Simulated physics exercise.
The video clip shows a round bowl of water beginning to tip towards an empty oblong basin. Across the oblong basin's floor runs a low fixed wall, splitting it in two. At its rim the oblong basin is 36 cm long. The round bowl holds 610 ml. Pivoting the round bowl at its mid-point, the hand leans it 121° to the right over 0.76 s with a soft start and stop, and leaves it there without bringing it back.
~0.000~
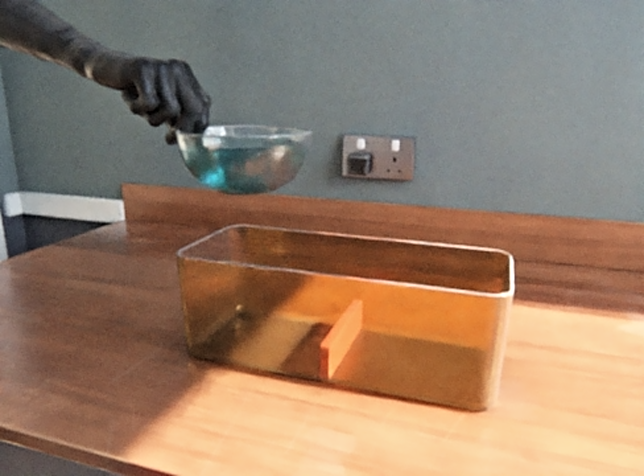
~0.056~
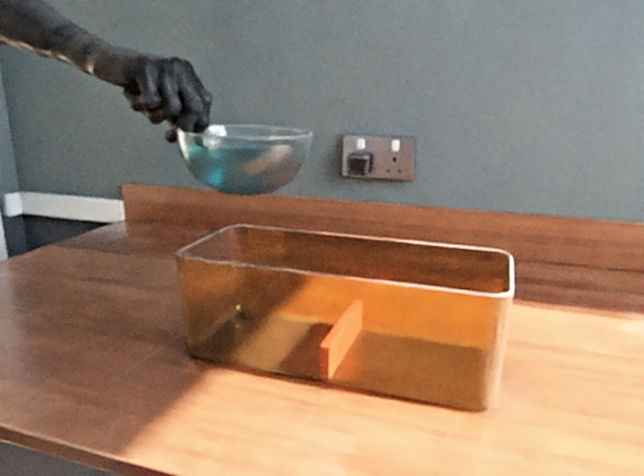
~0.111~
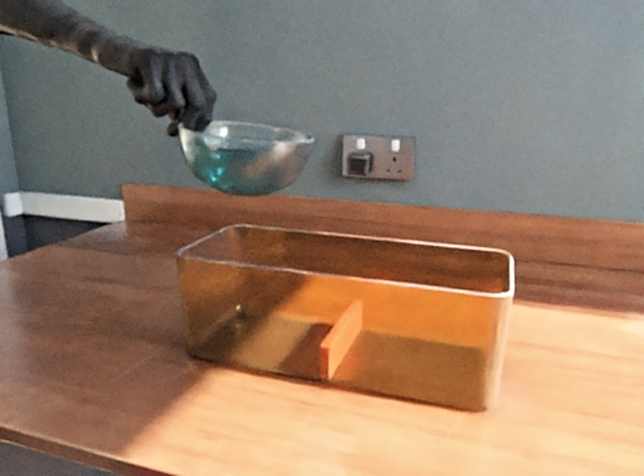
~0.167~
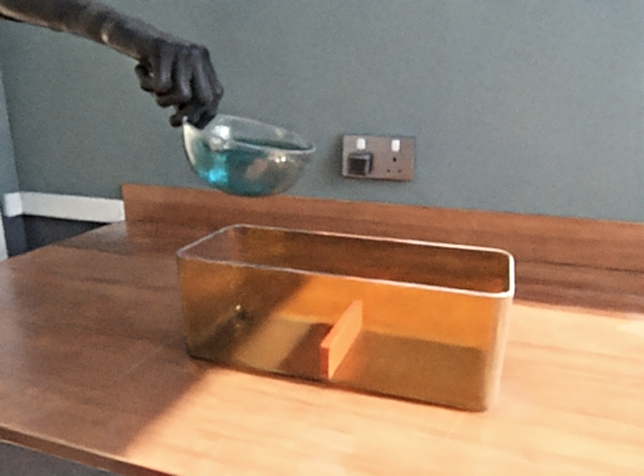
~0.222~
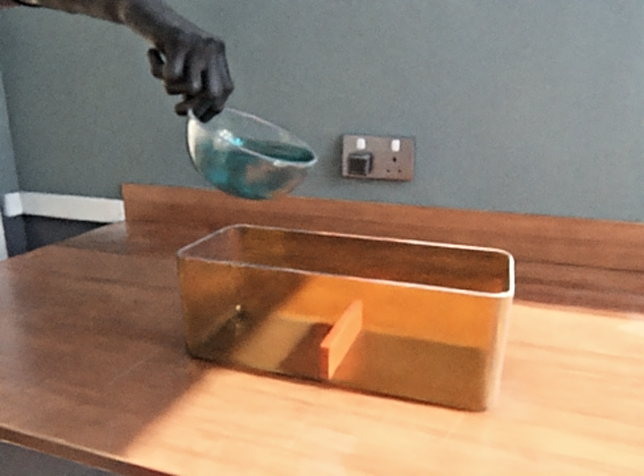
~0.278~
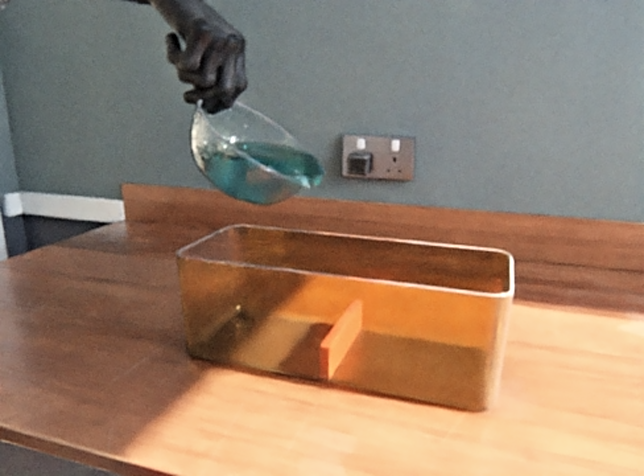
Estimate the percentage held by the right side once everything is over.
I would say 45 per cent.
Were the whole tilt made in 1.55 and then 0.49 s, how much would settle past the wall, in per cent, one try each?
65 per cent first, 30 per cent second.
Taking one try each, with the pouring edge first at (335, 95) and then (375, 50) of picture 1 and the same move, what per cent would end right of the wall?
Around 75 per cent first, around 85 per cent next.
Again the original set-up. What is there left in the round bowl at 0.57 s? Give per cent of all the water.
Close to 5 percent of the liquid remains at that time.
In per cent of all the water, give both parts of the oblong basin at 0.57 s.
About 40 % left, 44 % right.
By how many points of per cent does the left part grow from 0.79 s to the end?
That works out to roughly 1 per cent of the whole.
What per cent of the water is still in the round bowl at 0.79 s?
Share remaining: Approx. 0 %.
Then, 0.57 s in, the tilt is 104° and 5 per cent is still to pour, 40 is left of the wall and 43 right of it.
Then, 0.79 s in, the tilt is 121° and 0 per cent is still to pour, 51 is left of the wall and 46 right of it.
Then, 1.01 s in, the tilt is 121° and 0 per cent is still to pour, 52 is left of the wall and 45 right of it.
Then, 1.26 s in, the tilt is 121° and 0 per cent is still to pour, 52 is left of the wall and 45 right of it.
Finally, 52 per cent lies left of the wall, 45 right of it and 2 outside.
